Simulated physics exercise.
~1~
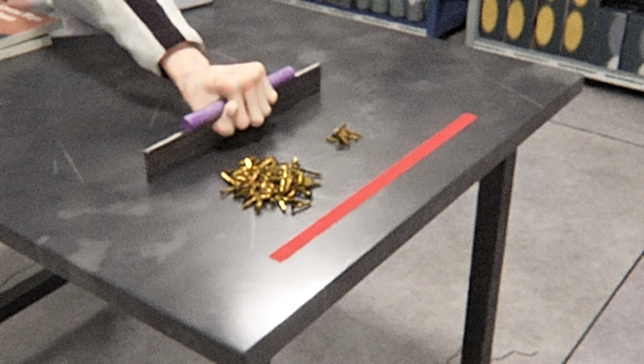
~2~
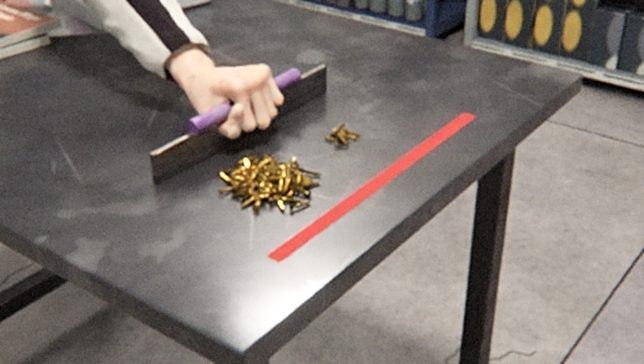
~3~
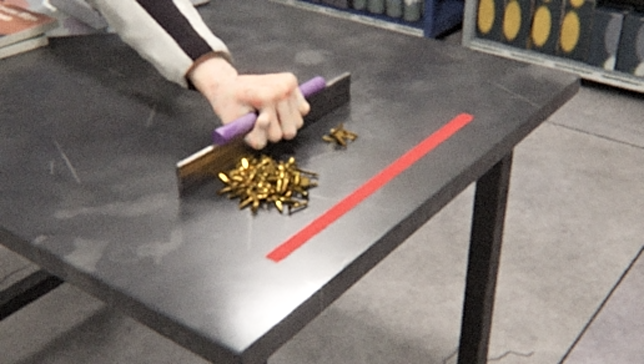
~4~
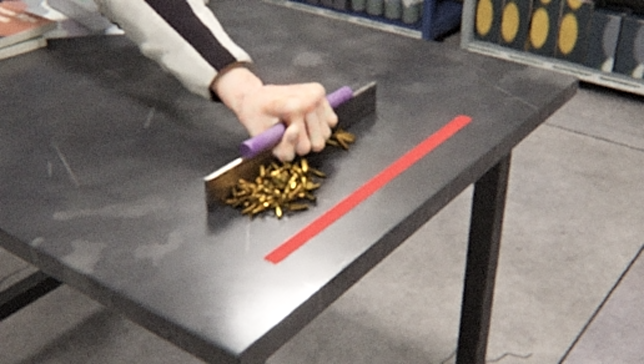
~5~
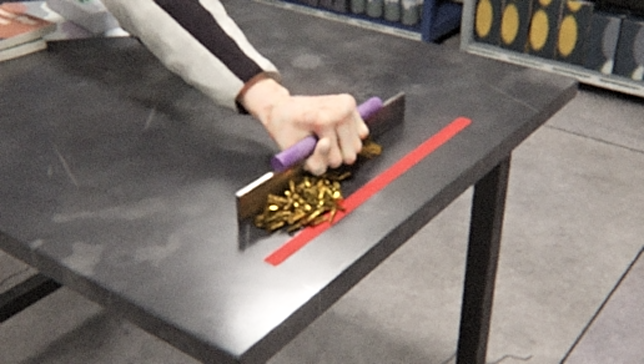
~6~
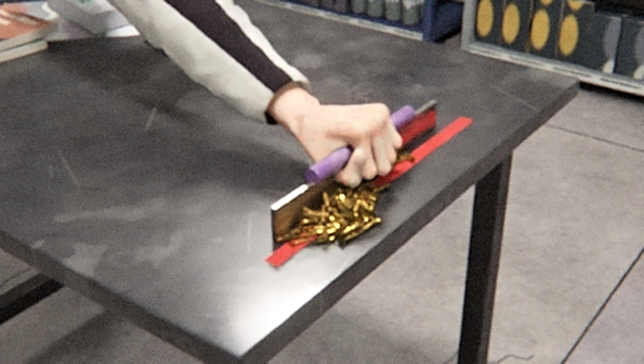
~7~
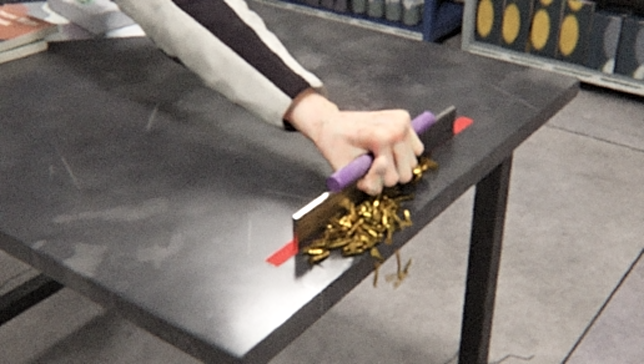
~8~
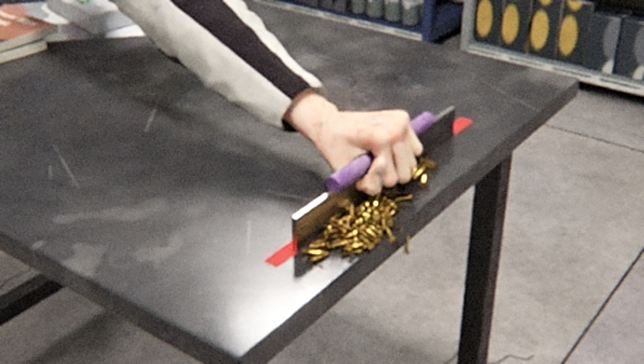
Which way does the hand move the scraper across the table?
The hand moves the scraper to the right, toward the red tape near the table's edge.
A hand slides a scraper right to red tape, pushing a few brass bits off the table.
